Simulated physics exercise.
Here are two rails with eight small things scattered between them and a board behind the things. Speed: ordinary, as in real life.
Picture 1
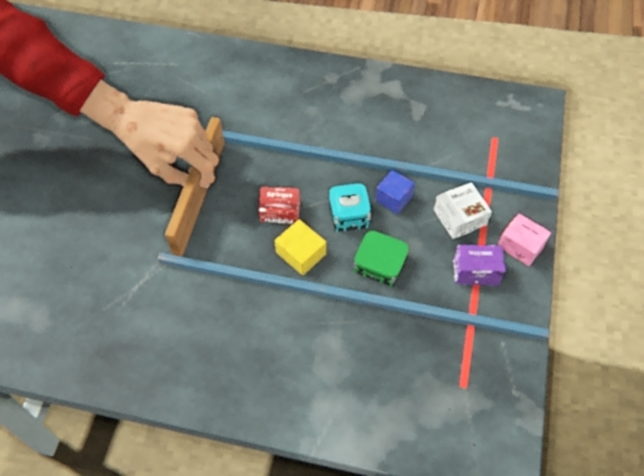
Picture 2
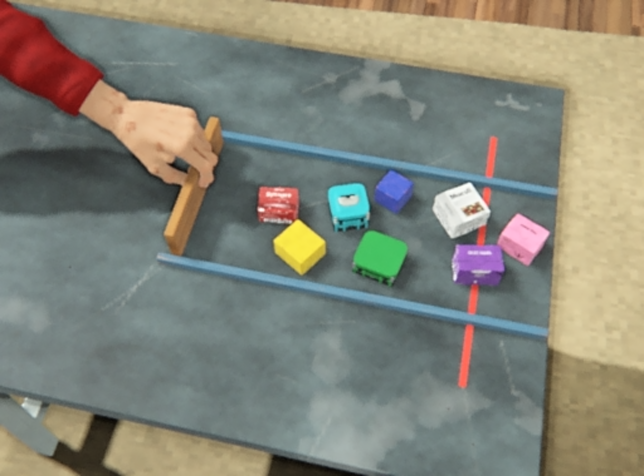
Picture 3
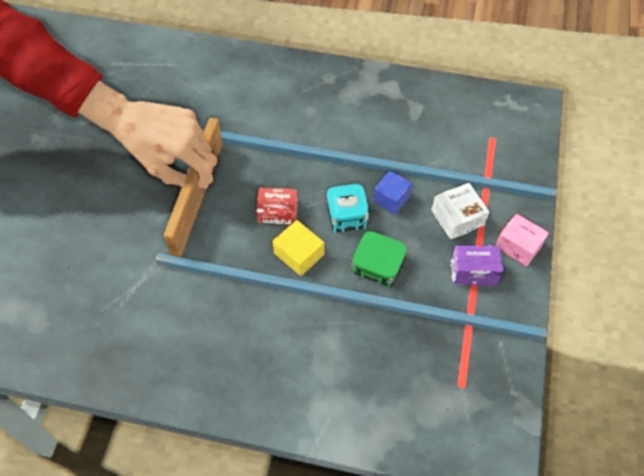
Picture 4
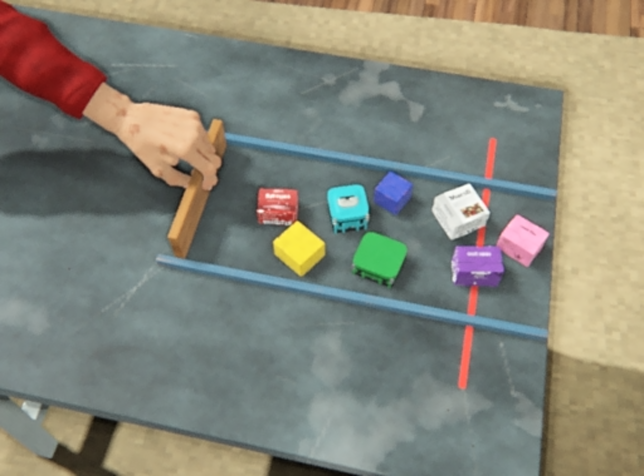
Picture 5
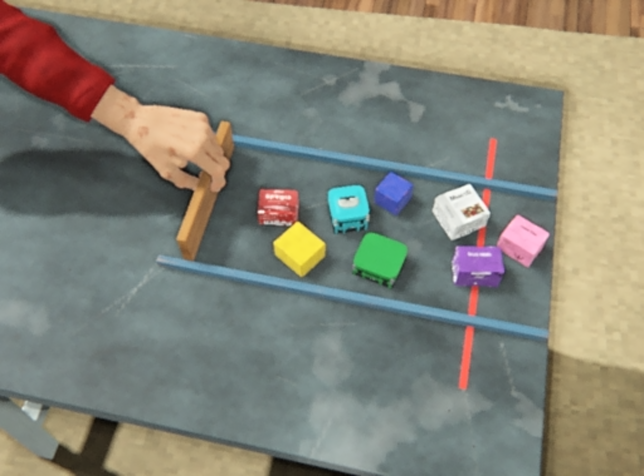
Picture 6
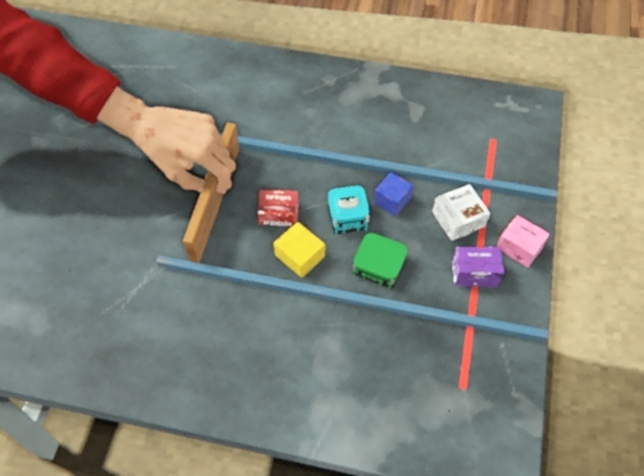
On a dark tabletop, a hand in a red sleeve held a wooden board behind eight scattered little boxes and blocks between blue rails, then slid it slightly right while they stayed put.
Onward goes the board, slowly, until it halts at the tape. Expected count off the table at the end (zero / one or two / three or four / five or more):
Count them up and one or two have fallen.
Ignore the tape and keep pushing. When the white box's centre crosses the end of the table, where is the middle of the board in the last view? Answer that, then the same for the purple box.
Approx. (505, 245) for the first, approx. (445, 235) for the second.
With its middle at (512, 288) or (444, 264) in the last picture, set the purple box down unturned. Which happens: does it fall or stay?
Place by place, it goes off; goes off.
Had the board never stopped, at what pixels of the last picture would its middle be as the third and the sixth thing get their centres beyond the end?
It sits near (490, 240), and then near (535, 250).
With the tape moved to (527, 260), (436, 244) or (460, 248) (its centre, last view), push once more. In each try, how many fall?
Respectively 5, 0 and 2.
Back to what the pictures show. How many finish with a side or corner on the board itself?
Looks like 3 of them, all told.
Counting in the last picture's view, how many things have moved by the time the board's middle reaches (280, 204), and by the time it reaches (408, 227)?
Counts: 1, 7.
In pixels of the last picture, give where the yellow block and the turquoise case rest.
One is at about (497, 278), the other at about (541, 250).
Early on, none off yet; pink box at rest near (523, 241); purple box at rest near (477, 267); white box at rest near (461, 213).
A while later, none off yet; pink box at rest near (523, 241); purple box at rest near (477, 267); white box moving near (466, 212).
Further along, none off yet; pink box travelled a little near (542, 242); purple box travelled about its own width near (547, 284); white box travelled about its own width near (500, 205).
Finally, the number that fall off is one or two; lost, purple box and pink box.
